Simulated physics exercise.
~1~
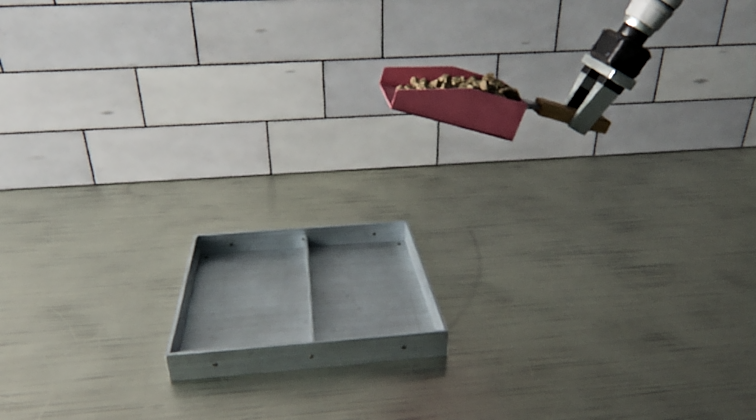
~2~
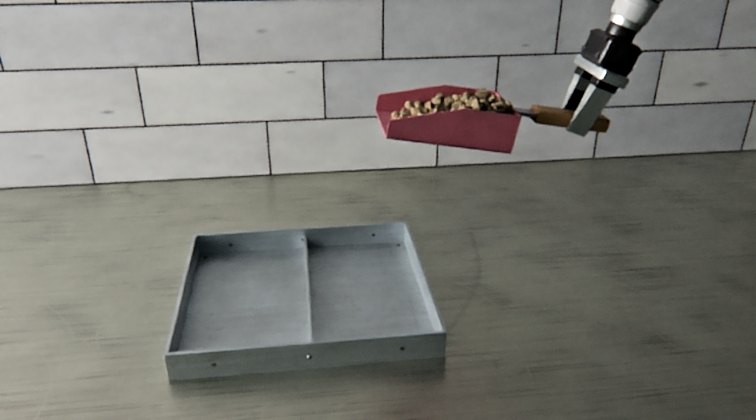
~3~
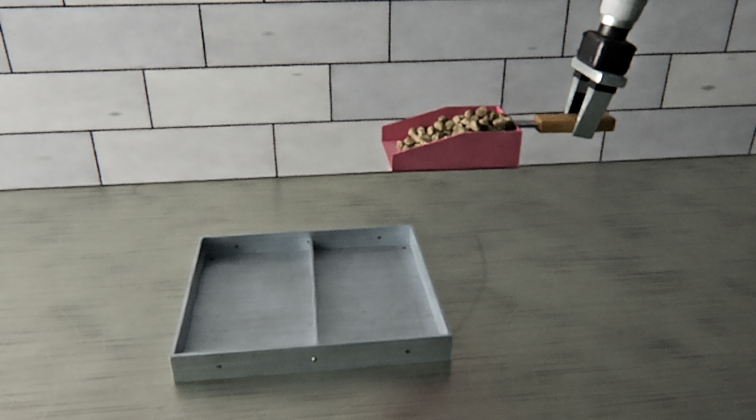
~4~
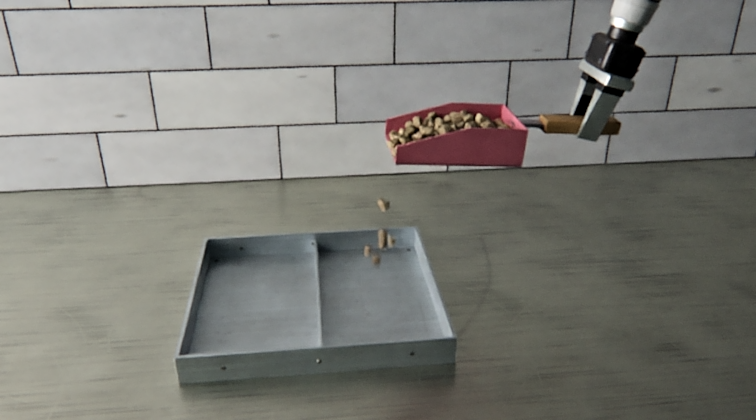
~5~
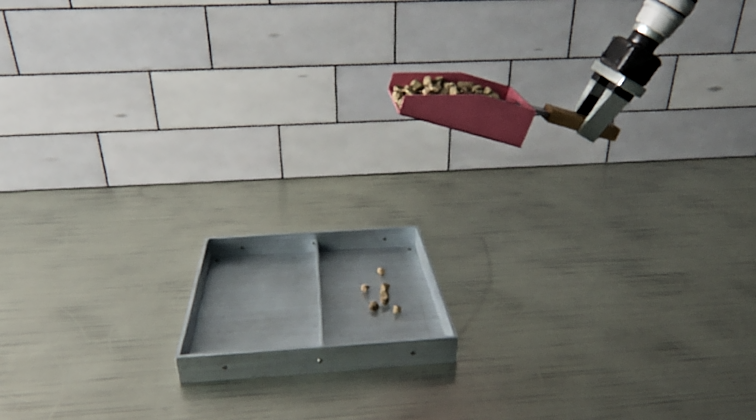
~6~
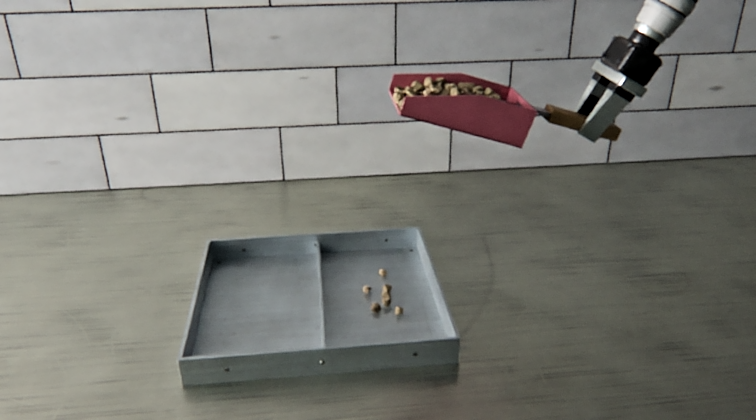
To begin with, a robot arm holds a red scoop heaped with small tan pebbles, its open end tipped slightly upward, above and behind a grey divided tray on a dark tabletop. The arm lowers the scoop a little and levels it, then tips the open front downward. A few pebbles slide off the front edge and drop toward the right-hand part of the tray. The arm then tilts the scoop back up, stopping the flow. At the end it holds still, still well filled, while a small handful of pebbles lies scattered in the right compartment and the left stays empty.
